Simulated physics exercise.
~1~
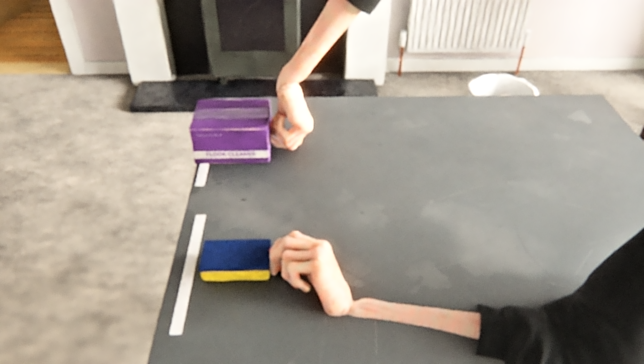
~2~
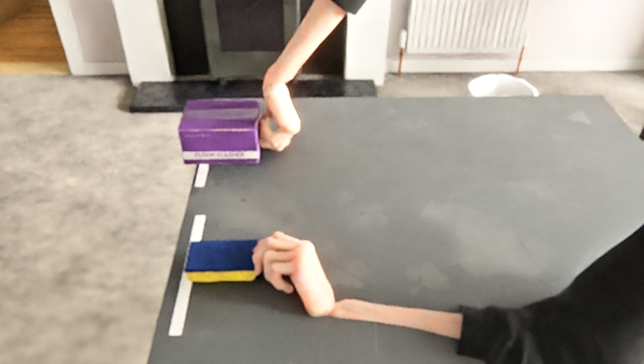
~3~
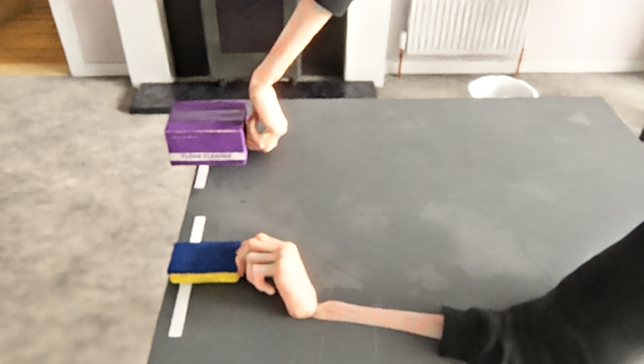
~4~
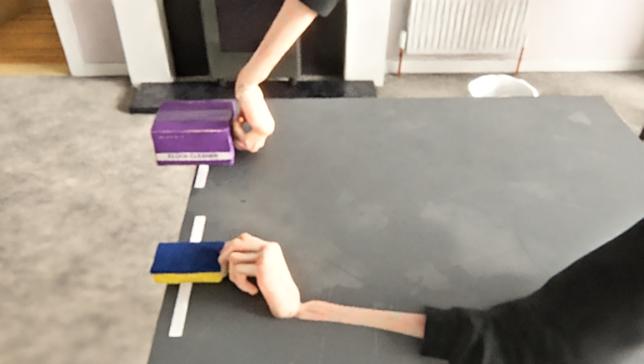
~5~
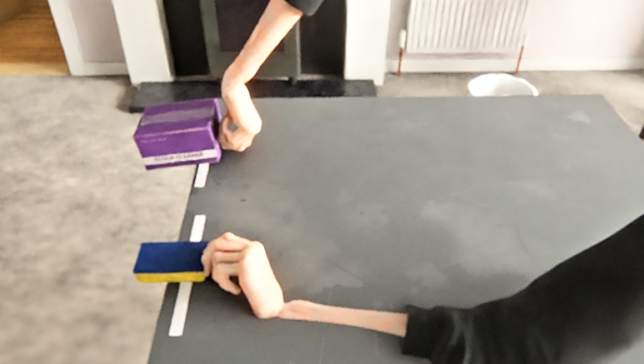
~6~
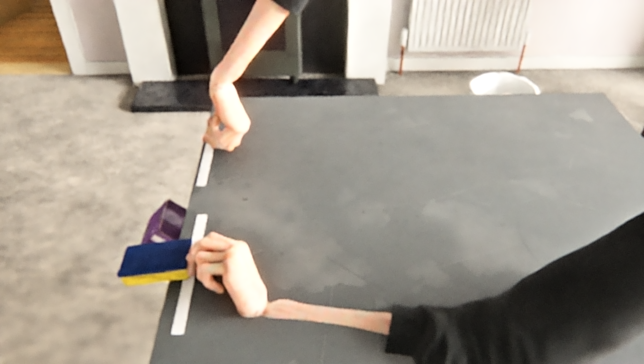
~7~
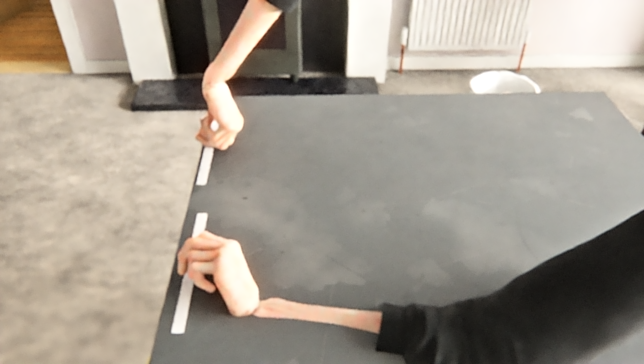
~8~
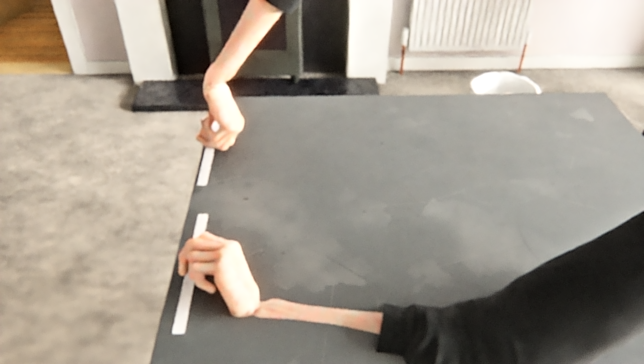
On a dark grey table in a carpeted room, two strips of white tape lie near the left edge, with a radiator and a fireplace beyond. One hand pushes a purple box along the far side while another, in a dark sleeve, pushes a blue and yellow sponge along the near side. Both things slide left across the tape and jut out past the edge. The box tips off first and tumbles down, while the sponge begins to tilt. Then the sponge drops out of view too, and both hands rest still at the tape, with nothing left before them.
